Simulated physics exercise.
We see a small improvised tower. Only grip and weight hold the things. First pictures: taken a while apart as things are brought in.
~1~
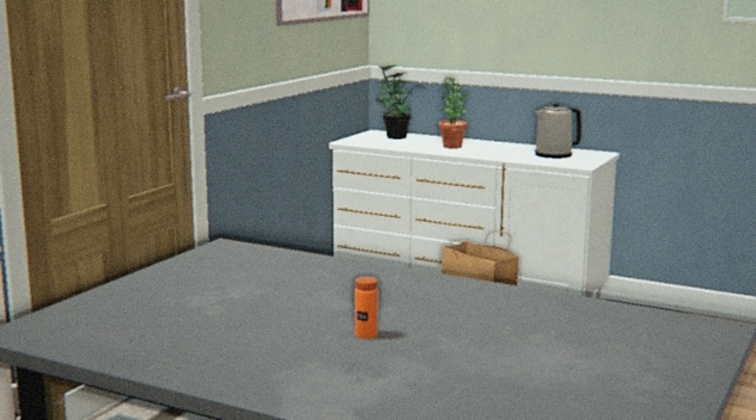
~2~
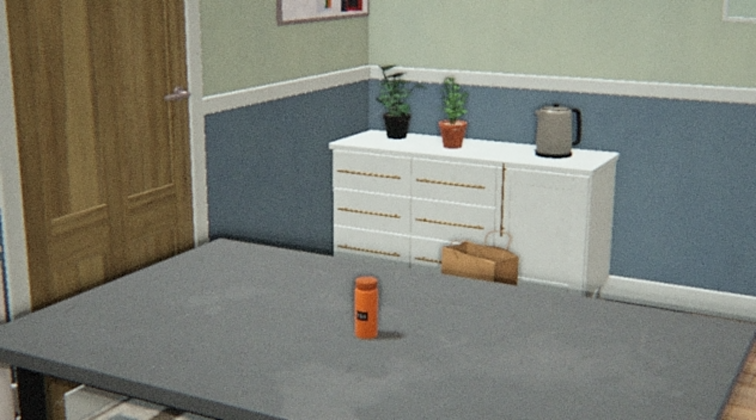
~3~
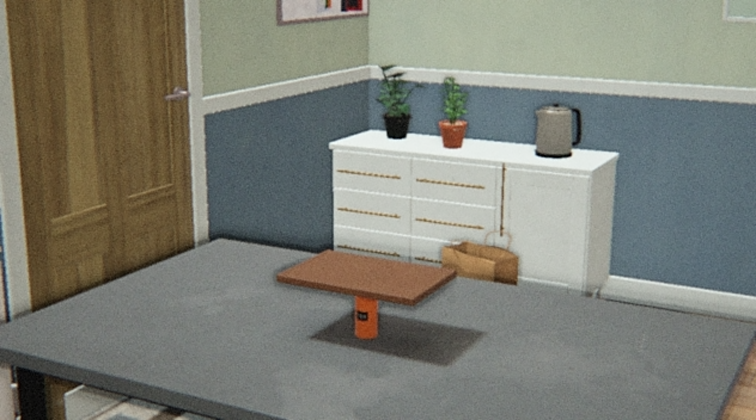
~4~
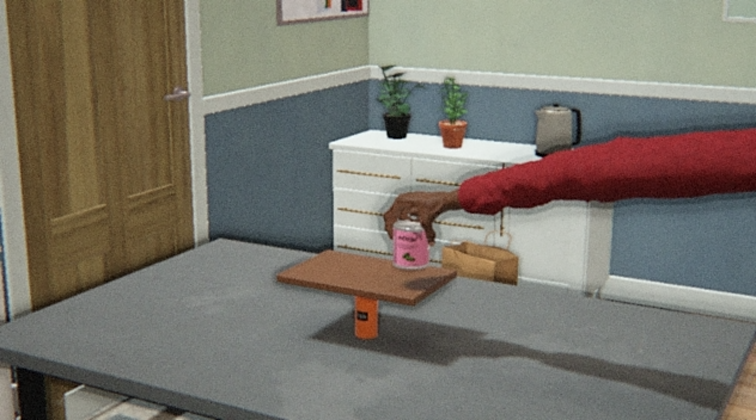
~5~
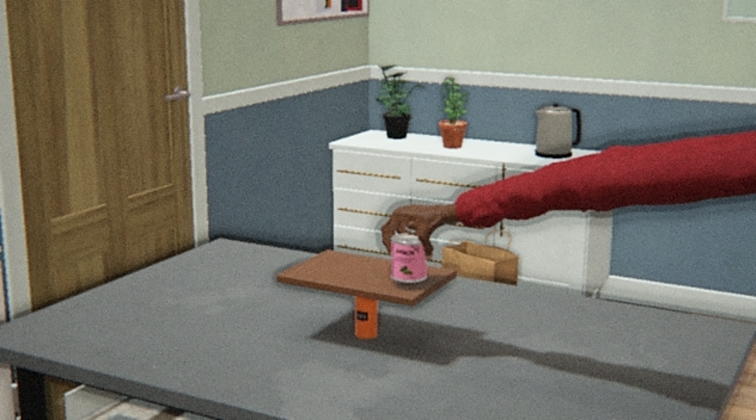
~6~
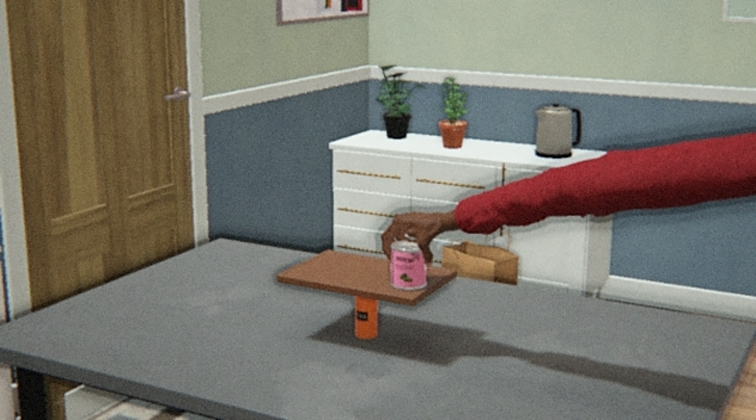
A dark hand in a red sleeve reaches in from the right and lowers a pink tin onto the right part of a brown board, keeping hold of it, after the board appears atop an orange shaker. The shaker stands on a grey table, with a wooden door left and a white cabinet holding plants and a kettle behind. The still camera looks slightly down across the room.
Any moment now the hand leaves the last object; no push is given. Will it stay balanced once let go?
No: Down it goes.
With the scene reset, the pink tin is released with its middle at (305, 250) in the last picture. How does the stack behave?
After that, it tumbles down.
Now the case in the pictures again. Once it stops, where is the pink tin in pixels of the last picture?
It finishes at about (453, 351).
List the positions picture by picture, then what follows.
In the first picture, the last thing is not in view yet; orange shaker (367, 308).
In the second picture, the last thing is not in view yet; orange shaker (367, 308).
In the third picture, the last thing is not in view yet; orange shaker (367, 308).
The fourth picture shows coming down; pink tin (411, 244); orange shaker (367, 308).
The fifth picture shows coming down; pink tin (409, 257); orange shaker (367, 308).
The sixth picture shows set down, still held; pink tin (409, 265); orange shaker (367, 308).
Then, 0.40 s past the last view, pink tin now fallen; brown lid rocked 28° from its first pose.
Then, 0.60 s past the last view, brown lid rocked 48° from its first pose; orange shaker rocked 6° from its first pose.
Then, 0.70 s past the last view, brown lid now fallen; orange shaker rocked 39° from its first pose.
Then, 0.80 s past the last view, orange shaker now fallen.
Finally, fallen, pink tin, orange shaker and brown lid. Final places as the last picture's camera would see them, pink tin near (453, 351). The stack loses its balance.
